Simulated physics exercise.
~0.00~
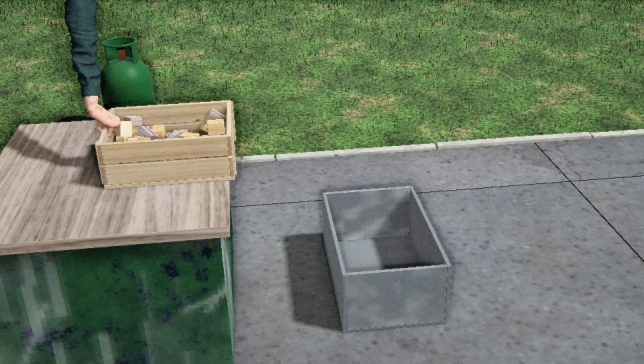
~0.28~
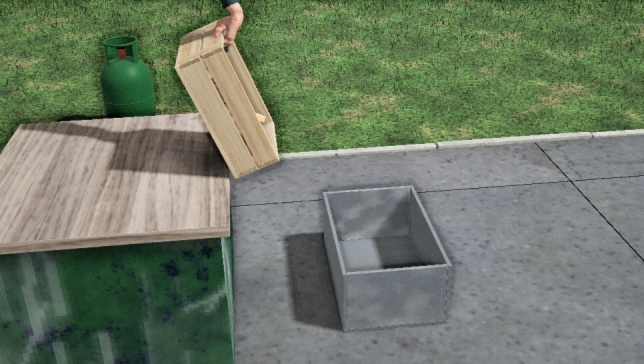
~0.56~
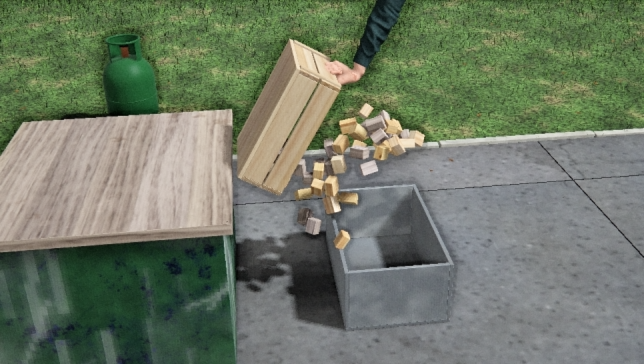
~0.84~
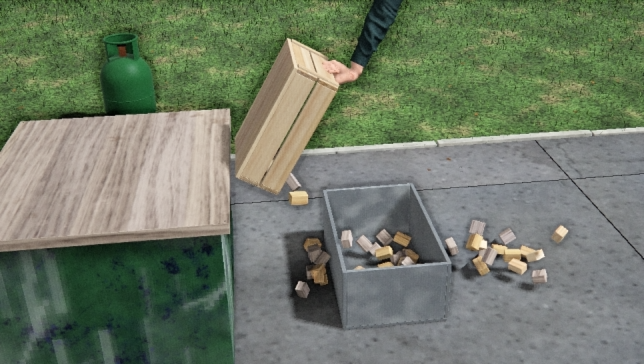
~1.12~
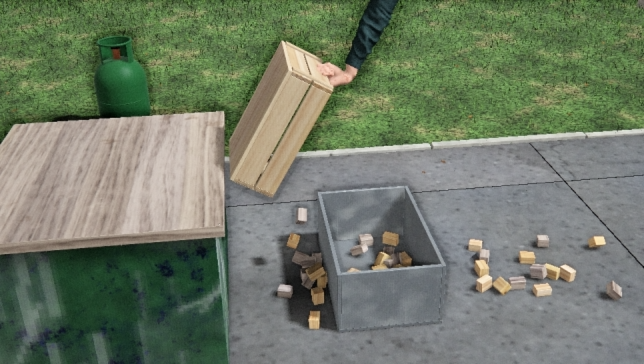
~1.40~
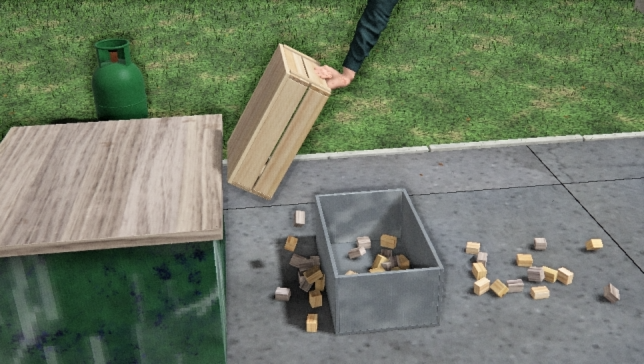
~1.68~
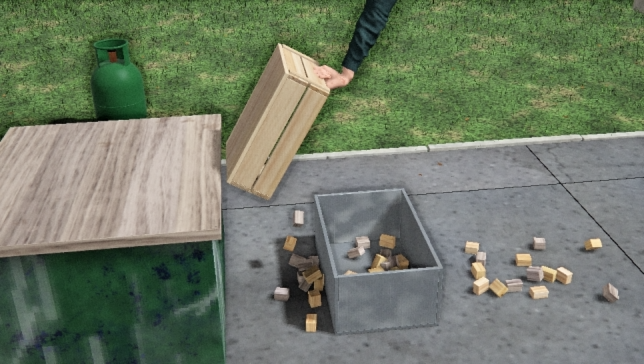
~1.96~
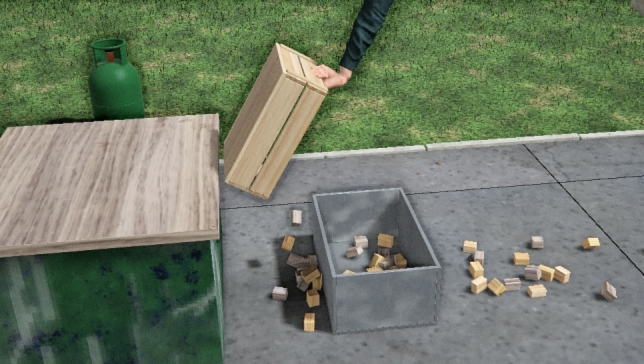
The video shows a hand tipping a wooden tote at the end of a bench, spilling timber offcuts toward a grey box on the paving below. Some land inside, while others scatter on the ground to its left and right, and the tote stays held tilted.
